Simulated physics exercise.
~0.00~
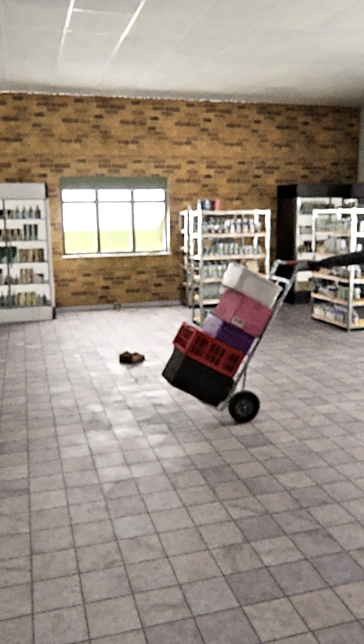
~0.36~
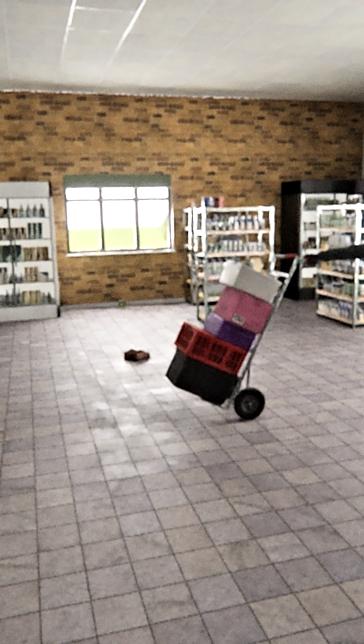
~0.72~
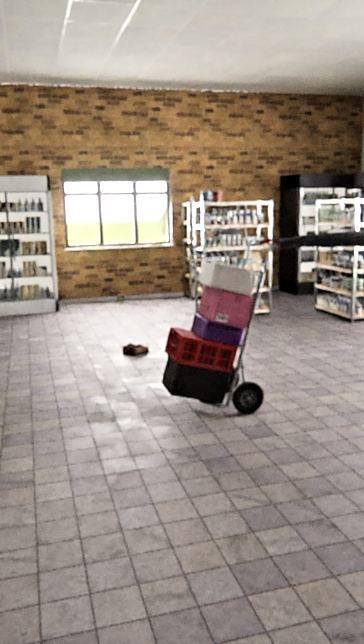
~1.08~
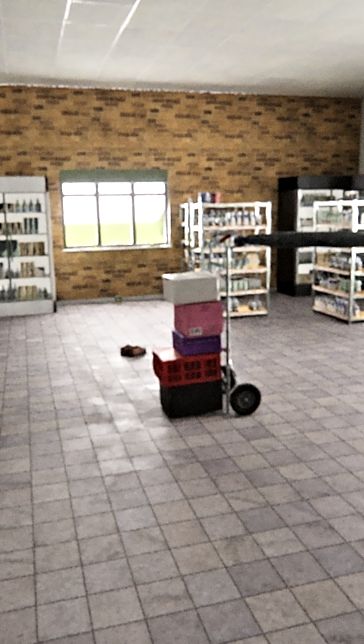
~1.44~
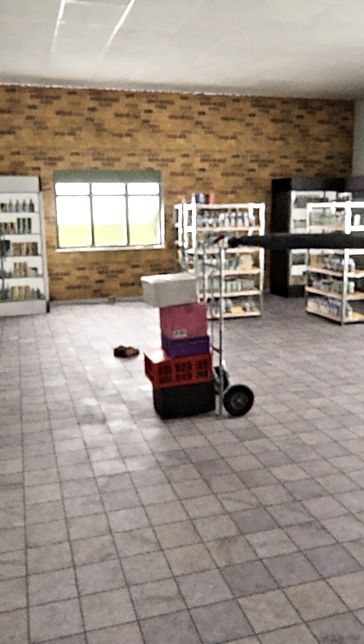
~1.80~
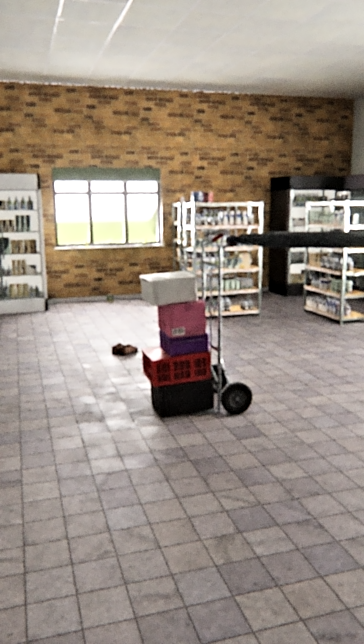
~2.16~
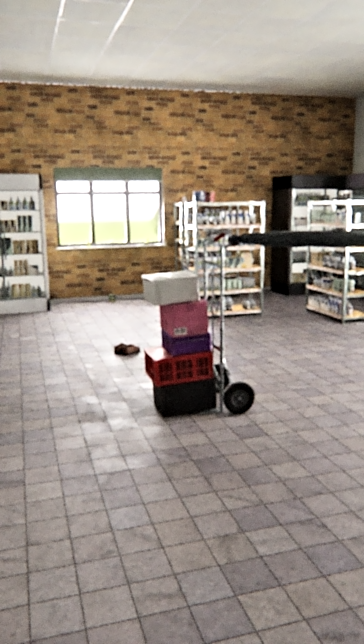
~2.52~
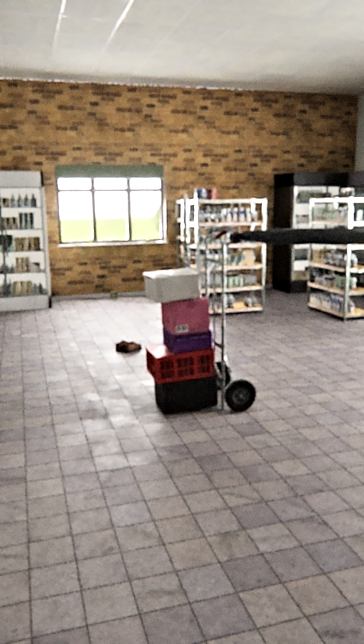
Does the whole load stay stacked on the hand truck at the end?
Yes, all five pieces are still stacked on the upright truck. The white tote on top has shifted to the left, but nothing has toppled or dropped off.
